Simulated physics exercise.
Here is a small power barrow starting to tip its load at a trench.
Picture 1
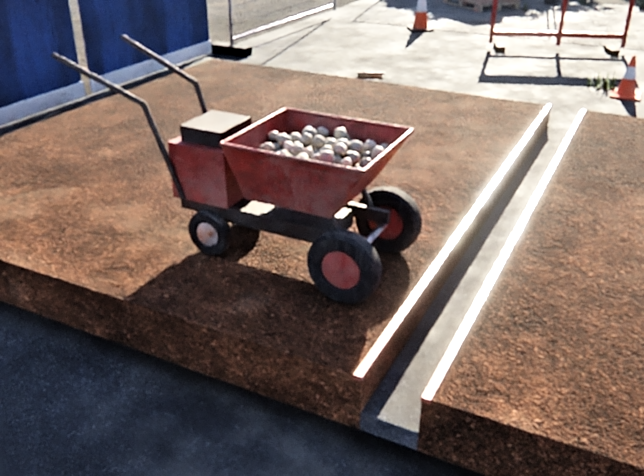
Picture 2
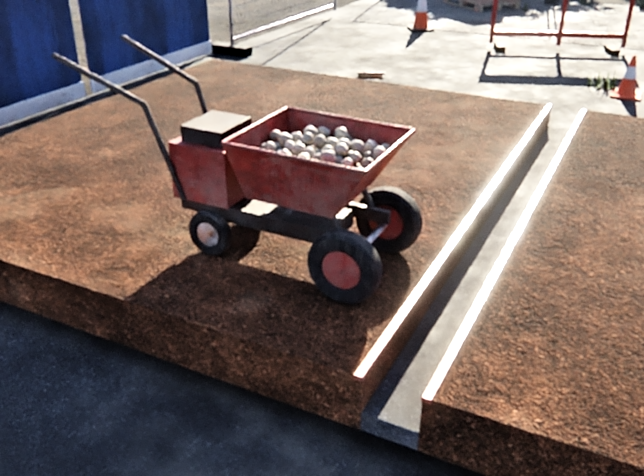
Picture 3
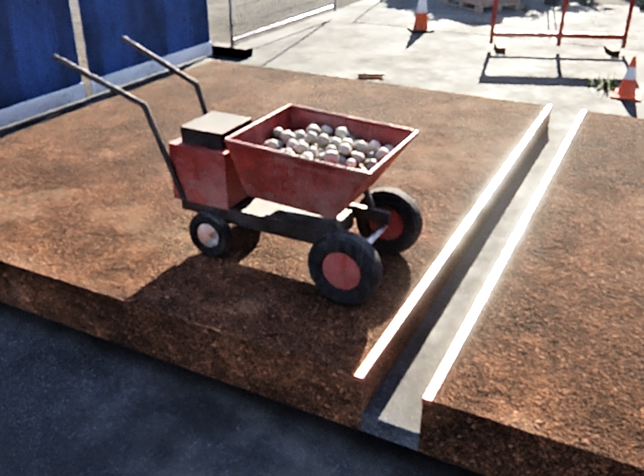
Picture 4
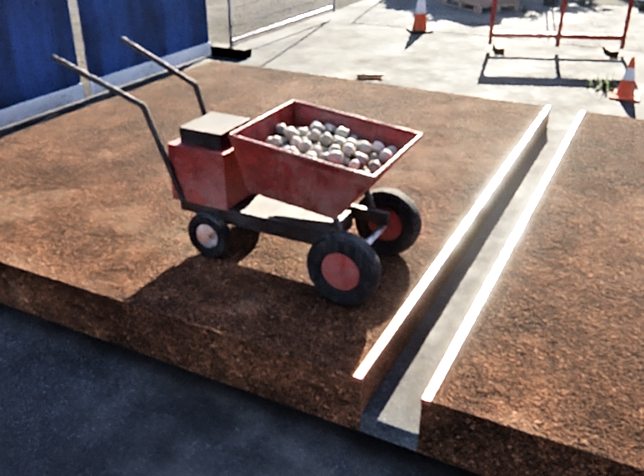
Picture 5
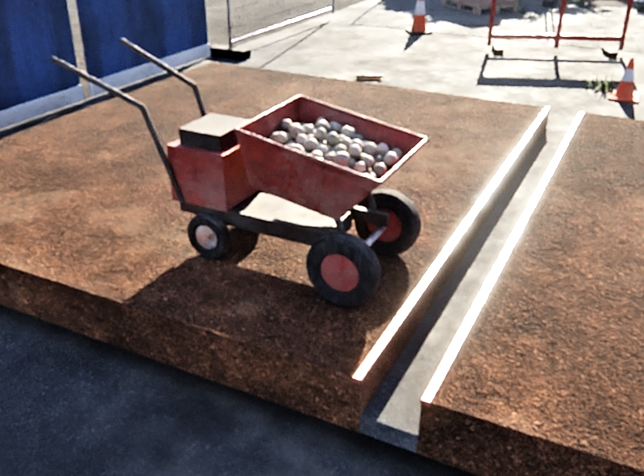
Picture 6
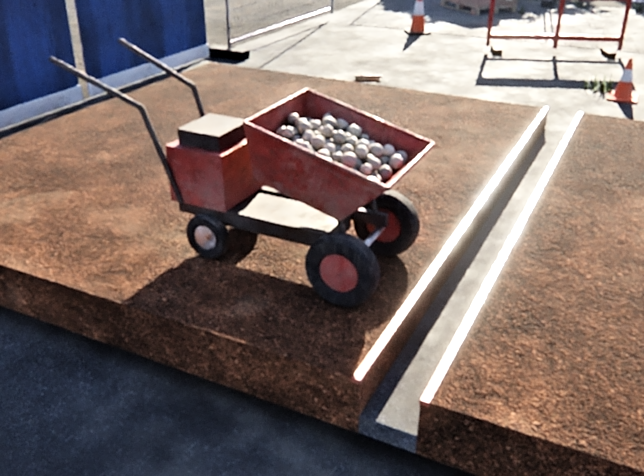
To begin with, a small red barrow loaded with pale, rounded stones stands on brown ground beside a narrow trench, its skip level. The skip then gradually tilts a little toward the trench on the right, its back rising off the frame, while the wheels stay put and the stones remain inside.
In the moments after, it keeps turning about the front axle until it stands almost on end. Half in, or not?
The trench ends with under half of it.
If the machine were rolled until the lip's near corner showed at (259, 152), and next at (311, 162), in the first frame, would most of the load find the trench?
One: Less than half. Two: Above a half.
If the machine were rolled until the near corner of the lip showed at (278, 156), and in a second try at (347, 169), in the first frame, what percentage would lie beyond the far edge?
About 0 and 50 per cent.
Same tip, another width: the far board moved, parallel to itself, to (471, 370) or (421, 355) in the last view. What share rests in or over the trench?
In turn 60 and 0 in a hundred.
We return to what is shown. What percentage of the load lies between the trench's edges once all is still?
Roughly 30 in a hundred.
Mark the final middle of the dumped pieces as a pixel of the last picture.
Roughly at (502, 302).
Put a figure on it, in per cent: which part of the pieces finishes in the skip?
It comes to 0 per cent or so.
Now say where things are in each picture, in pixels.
Lip of the skip at (363, 172), level; top of the load at (318, 143), river pebbles; first edge of the trench at (383, 340); far edge at (447, 359), the trench under half as wide as the skip, and about half as deep as wide, in the first picture.
Lip of the skip at (365, 173), level; top of the load at (320, 142), in the second picture.
Lip of the skip at (368, 175), tipped barely; top of the load at (323, 142), in the third picture.
Lip of the skip at (373, 178), tipped a little; top of the load at (305, 148), in the fourth picture.
Lip of the skip at (380, 183), tipped a little; top of the load at (309, 142), in the fifth picture.
Lip of the skip at (387, 189), tipped a little; top of the load at (316, 138); first edge of the trench at (381, 343); far edge at (446, 362), in the sixth picture.
Soon, skip tipped steeply; all in the skip.
A while on, skip tipped right over; most in the skip; a small part beyond it; a small part falling.
Towards the end, skip tipped right over; about a quarter in the skip; a small part in or heaped over the trench; about two thirds beyond it.
Finally, skip tipped right over; a stray few in the skip; about a quarter in or heaped over the trench; about two thirds beyond it.
